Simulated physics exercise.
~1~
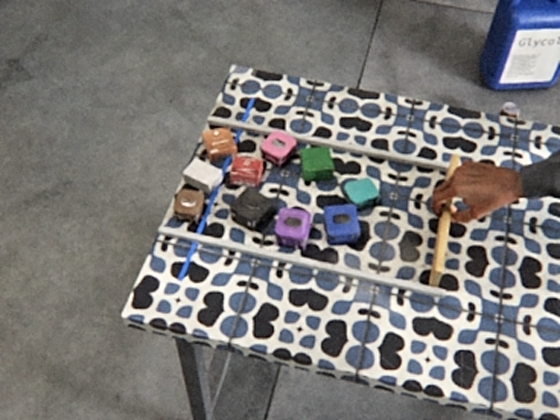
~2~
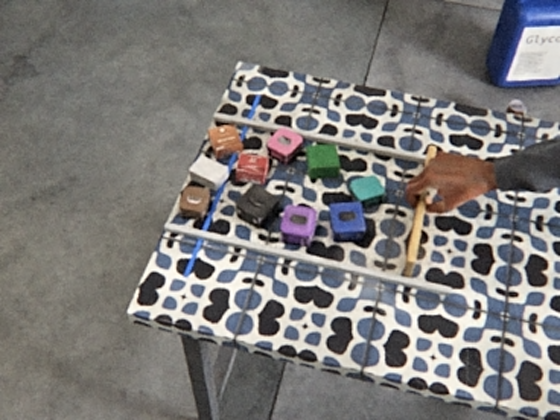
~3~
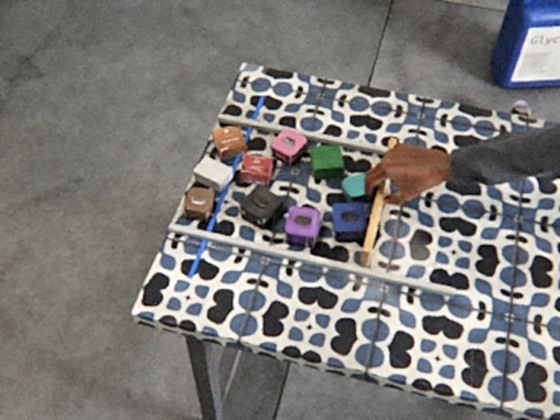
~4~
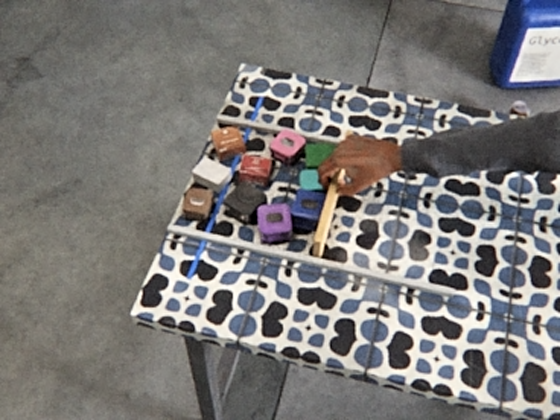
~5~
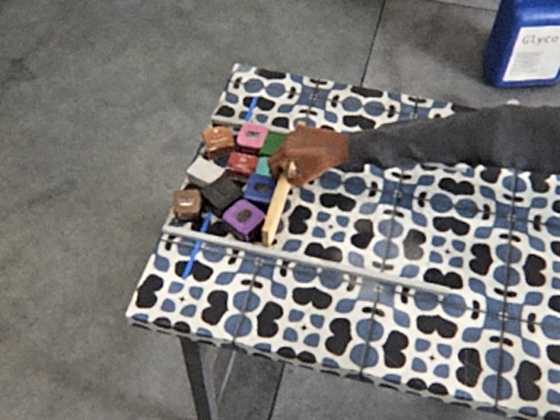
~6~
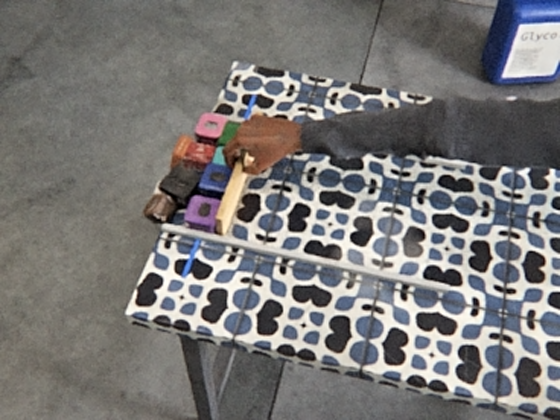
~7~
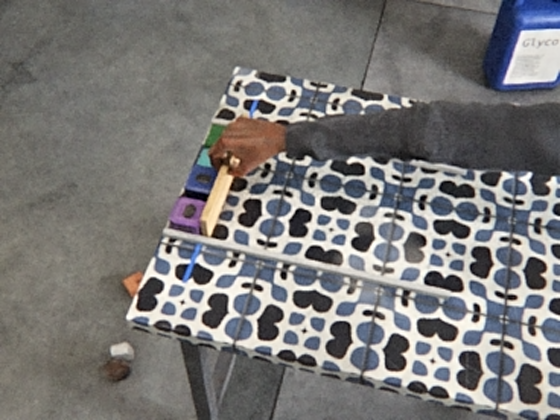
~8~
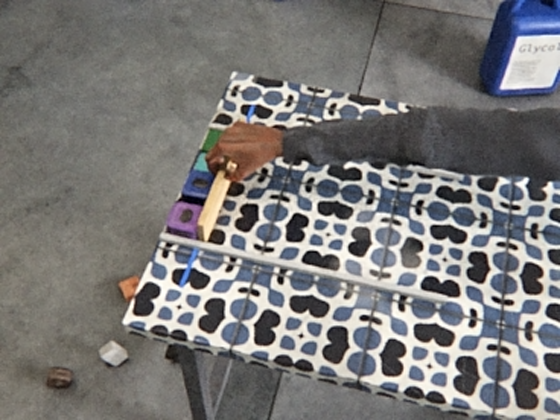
At first, small colorful blocks lie scattered between two rails on a patterned table, while a hand holds a wooden board upright to their right. The hand slides the board left, reaching the turquoise and blue blocks and pushing them toward the others. The blocks bunch together, and the whole cluster is driven toward the table's left edge. The leading ones then go over, with an orange, a white and a brown block landing on the floor. The board stops near the blue tape, with purple, blue, green and turquoise blocks still at the edge and the rest gone from the tabletop.
